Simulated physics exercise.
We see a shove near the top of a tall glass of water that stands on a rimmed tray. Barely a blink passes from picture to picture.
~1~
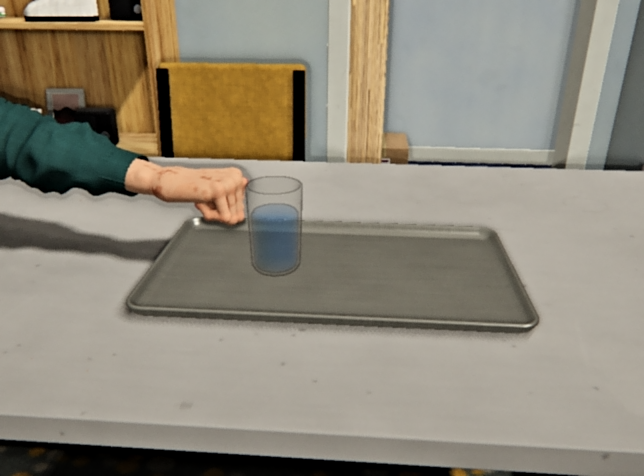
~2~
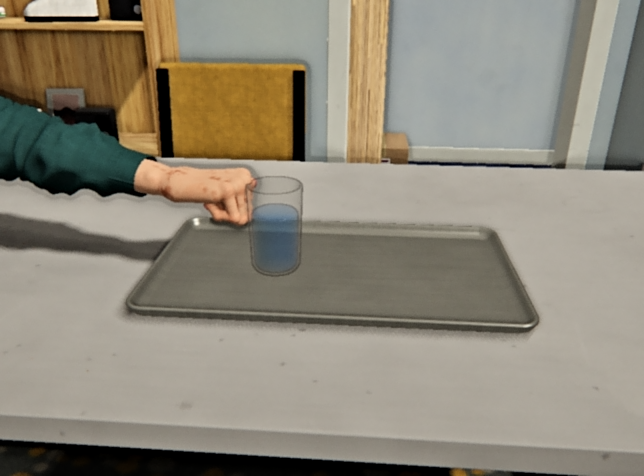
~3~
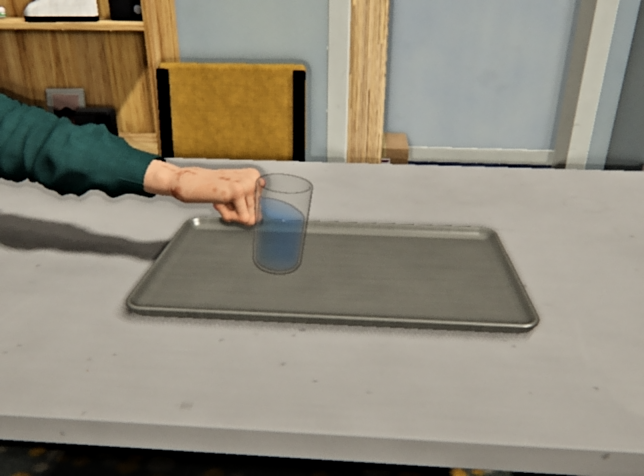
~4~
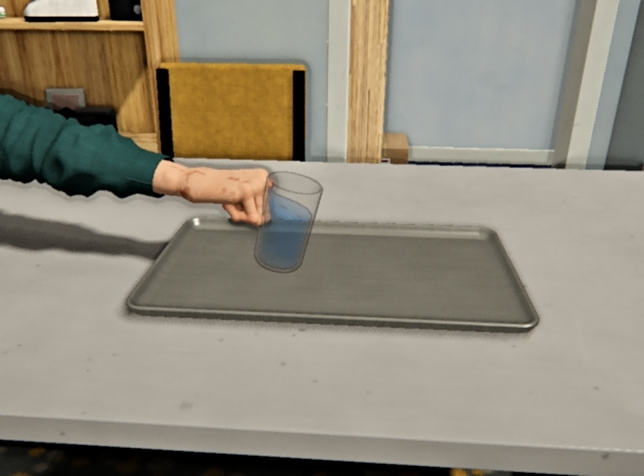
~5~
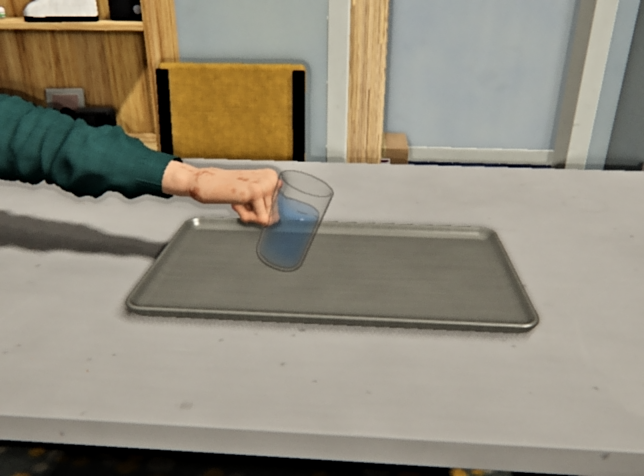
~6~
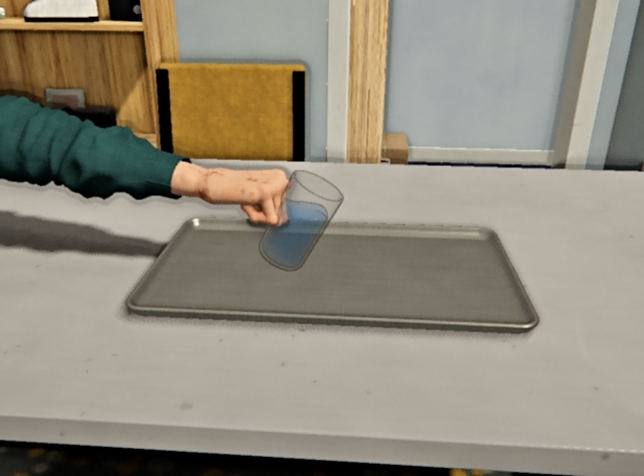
On a gray tray, a hand pushes a glass of blue water, tilting it right.
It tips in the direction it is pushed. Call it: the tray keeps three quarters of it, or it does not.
The tray does not keep three quarters.
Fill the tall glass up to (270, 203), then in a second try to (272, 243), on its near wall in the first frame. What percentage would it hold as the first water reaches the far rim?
Roughly 60 per cent, then roughly 50 per cent.
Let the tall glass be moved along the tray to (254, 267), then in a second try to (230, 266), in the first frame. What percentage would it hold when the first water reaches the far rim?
It comes to near 45 percent in the first case and near 45 percent in the second.
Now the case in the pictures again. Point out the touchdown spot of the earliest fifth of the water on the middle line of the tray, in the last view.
Landing point: About (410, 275).
A moment on, the tall glass is falling and 99 per cent is in the glass, 0 on the tray and 1 above or beyond its rim.
Next, the tall glass lies on its side and 73 per cent is in the glass, 9 on the tray and 17 above or beyond its rim.
Then the tall glass lies on its side and 37 per cent is in the glass, 50 on the tray and 12 above or beyond its rim.
Later the tall glass lies on its side and 19 per cent is in the glass, 35 on the tray and 46 above or beyond its rim.
At rest 54 per cent is held by tray and glass, 46 is off the tray.
